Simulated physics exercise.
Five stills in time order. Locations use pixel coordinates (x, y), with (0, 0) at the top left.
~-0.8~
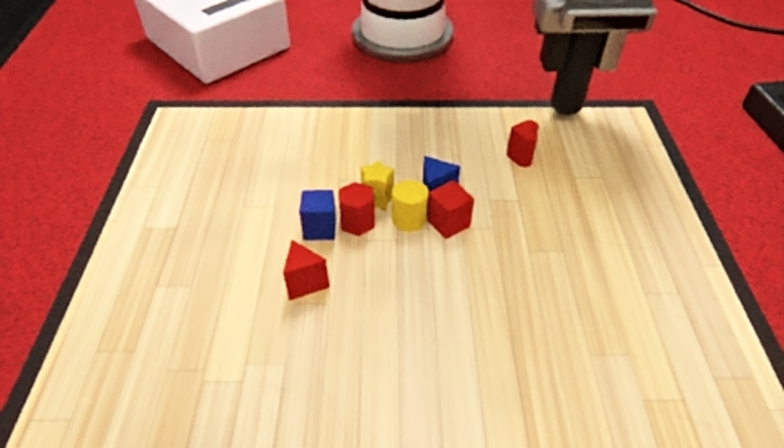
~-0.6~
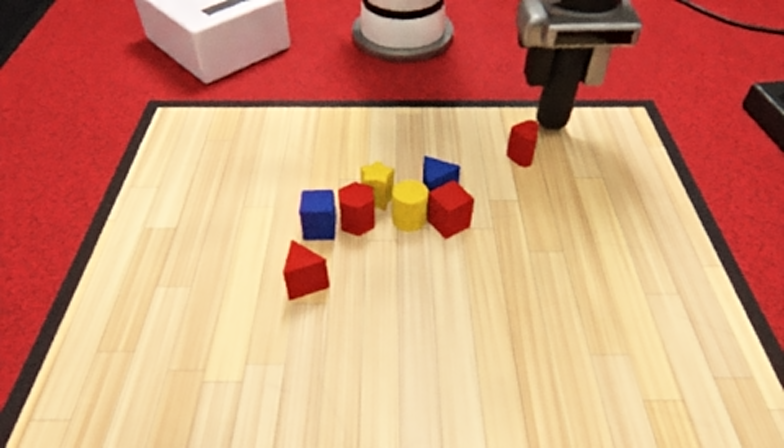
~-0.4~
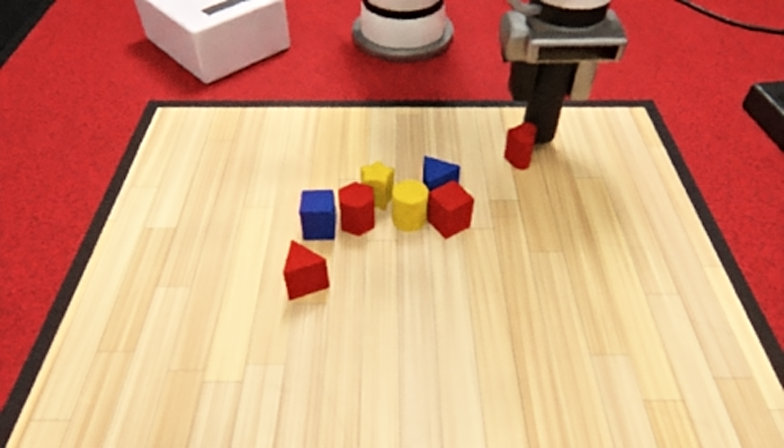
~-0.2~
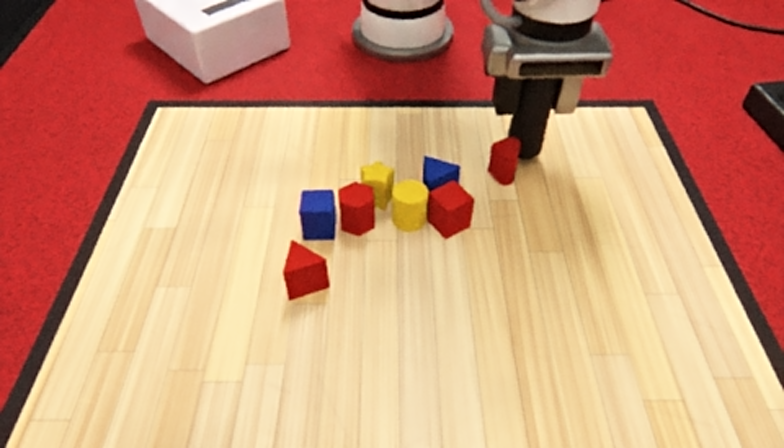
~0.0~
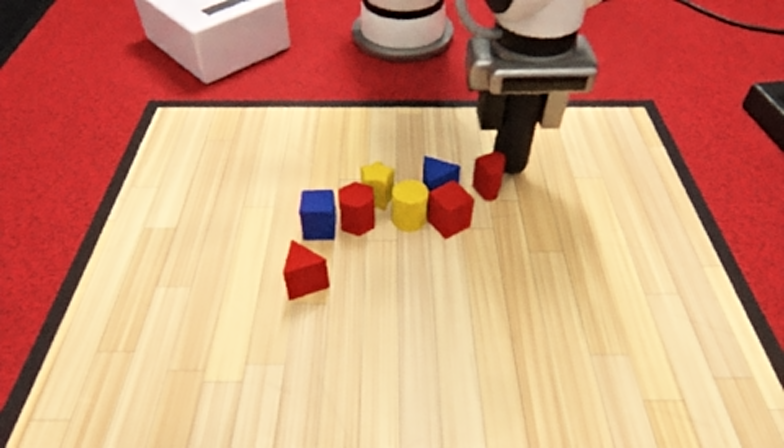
A robot arm's dark peg pushes a small red block leftward and nearer across the board.
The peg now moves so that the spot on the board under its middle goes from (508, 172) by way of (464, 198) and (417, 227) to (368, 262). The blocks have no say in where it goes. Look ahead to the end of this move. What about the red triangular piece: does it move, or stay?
Once the path is done, it remains where it sat before.
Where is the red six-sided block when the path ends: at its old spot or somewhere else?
Displaced, by a centimetre or more.
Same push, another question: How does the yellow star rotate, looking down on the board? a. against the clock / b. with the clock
The correct letter is a.
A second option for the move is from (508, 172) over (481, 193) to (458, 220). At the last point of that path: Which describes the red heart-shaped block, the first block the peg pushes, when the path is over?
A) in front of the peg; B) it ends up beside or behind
Choice A: In front of the peg.
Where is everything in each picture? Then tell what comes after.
The first picture shows peg tip at (566, 106); block tops, red triangular piece at (300, 256); red six-sided block at (356, 194); yellow star at (377, 171); yellow cylinder at (410, 191); red square block at (452, 195); red heart-shaped block at (527, 128).
The second picture shows peg at (552, 120); blocks unchanged.
The third picture shows peg at (538, 134); red heart-shaped block at (525, 131).
The fourth picture shows peg at (524, 149); red heart-shaped block at (508, 146).
The fifth picture shows peg at (509, 163); red triangular piece at (300, 256); red six-sided block at (356, 194); yellow star at (377, 171); yellow cylinder at (410, 191); red square block at (452, 195); red heart-shaped block at (492, 161).
The first path, step by step. One third of the way, peg at (464, 189); yellow cylinder at (404, 193); red square block at (438, 211), turned 20° anticlockwise; red heart-shaped block at (452, 192), turned 25° anticlockwise.
Two thirds of the way, peg at (416, 220); red six-sided block at (346, 194), turned 20° clockwise; yellow star at (373, 168), turned 25° anticlockwise; yellow cylinder at (379, 204); red square block at (422, 251), turned 60° anticlockwise; red heart-shaped block at (413, 227), turned 70° anticlockwise.
At the end, peg at (367, 253); red triangular piece in place; red six-sided block at (331, 192), turned 65° clockwise; yellow star at (373, 168), turned 25° anticlockwise; yellow cylinder at (332, 219); red square block at (422, 263), turned 105° anticlockwise; red heart-shaped block at (384, 256), turned 140° anticlockwise.
